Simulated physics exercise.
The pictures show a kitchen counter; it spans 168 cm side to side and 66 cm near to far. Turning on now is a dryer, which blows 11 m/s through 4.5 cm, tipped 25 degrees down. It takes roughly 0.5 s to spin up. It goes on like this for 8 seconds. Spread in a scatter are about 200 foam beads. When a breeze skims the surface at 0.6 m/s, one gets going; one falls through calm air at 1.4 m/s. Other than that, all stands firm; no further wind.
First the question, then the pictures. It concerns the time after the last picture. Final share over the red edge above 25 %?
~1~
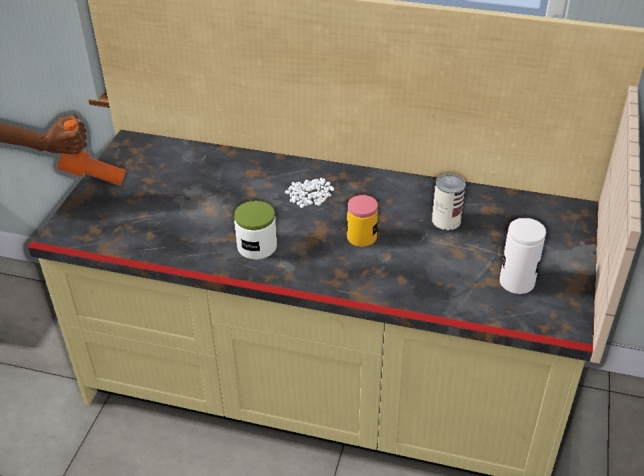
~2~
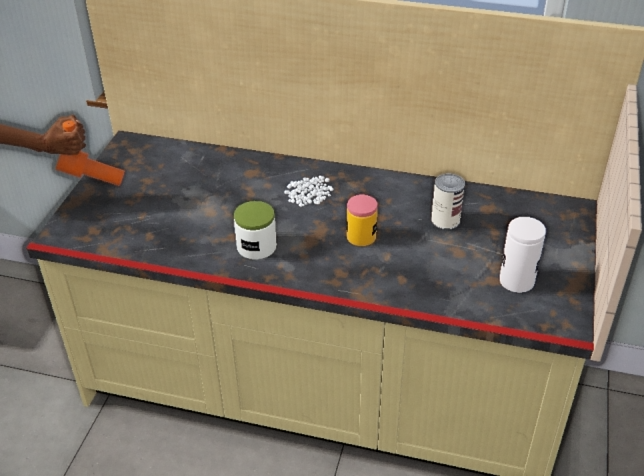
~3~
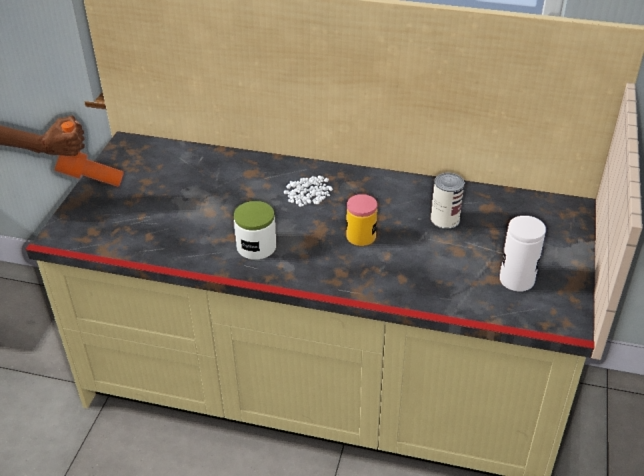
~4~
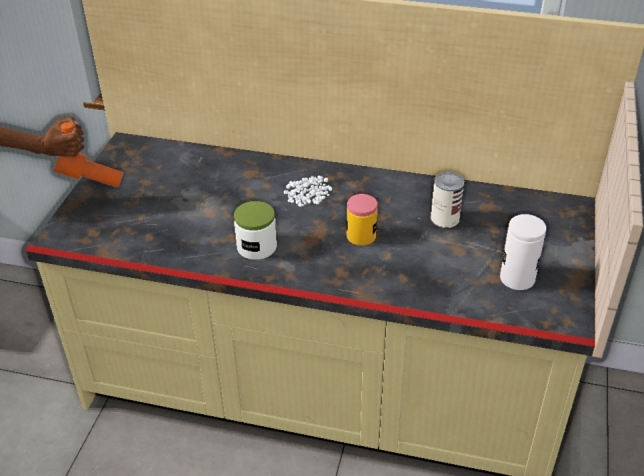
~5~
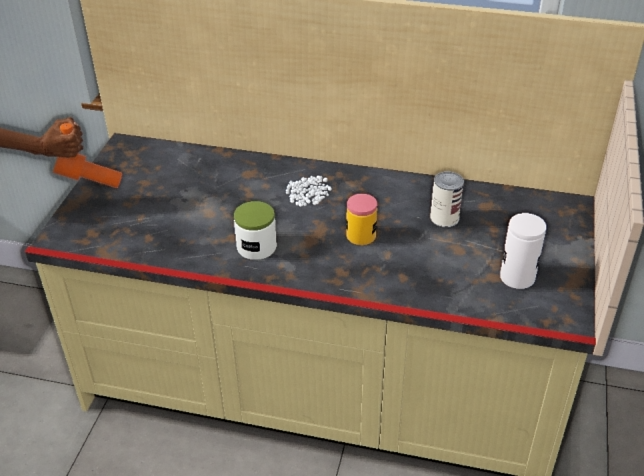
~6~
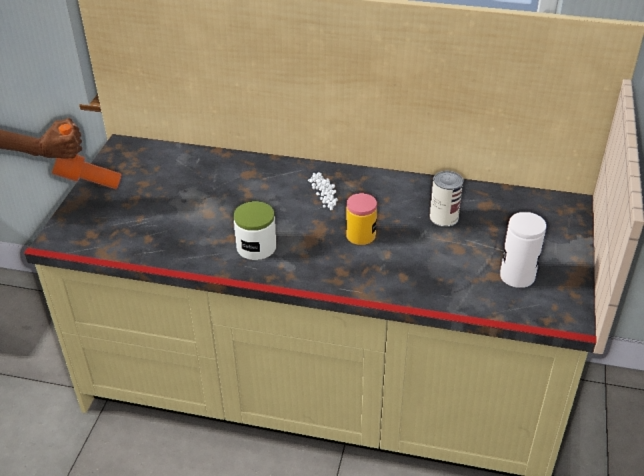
Yes, the quarter mark is passed.
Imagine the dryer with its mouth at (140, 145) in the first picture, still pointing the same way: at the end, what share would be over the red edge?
90 per cent, roughly.
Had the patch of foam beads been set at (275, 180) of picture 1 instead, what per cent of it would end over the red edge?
80 %.
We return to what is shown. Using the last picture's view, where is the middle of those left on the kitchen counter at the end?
Centre point: About (547, 224).
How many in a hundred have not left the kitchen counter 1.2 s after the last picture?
Around 100 in a hundred are still there.
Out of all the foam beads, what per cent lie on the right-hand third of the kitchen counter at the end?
About 40 percent.
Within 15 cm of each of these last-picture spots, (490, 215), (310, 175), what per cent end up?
Roughly 15 % and 0 %, in that order.
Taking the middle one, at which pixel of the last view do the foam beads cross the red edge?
I'd say roughly (594, 343).
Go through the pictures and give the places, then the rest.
In the first picture, the middle of the foam beads is near (310, 191), none has stirred yet and the mouth of the dryer is at (123, 178).
In the second picture, the middle of the foam beads is near (309, 191), none has stirred yet and the red edge is centred on (291, 296).
In the third picture, the middle of the foam beads is near (308, 191), none has stirred yet, the top of a jar is at (362, 204) and the top of a jar is at (254, 213).
In the fourth picture, the middle of the foam beads is near (308, 191) and none has stirred yet.
In the fifth picture, the middle of the foam beads is near (307, 191) and none has stirred yet.
In the sixth picture, the middle of the foam beads is near (325, 187), the farthest in sight from the dryer is at (336, 200) and about 85 % have left their places.
Then, 1.2 s after the last picture, 0 % are over the red edge; the middle of those still in play is near (593, 271); 12 % have settled or left.
Then, 2.1 s after the last picture, 49 % are over the red edge; the middle of those still in play is near (564, 230); 56 % have settled or left.
Then, 4.0 s after the last picture, 54 % are over the red edge; the middle of those still in play is near (556, 223); 66 % have settled or left.
Then, 7.6 s after the last picture, at the end, 58 % are over the red edge; the middle of those still in play is near (547, 224).
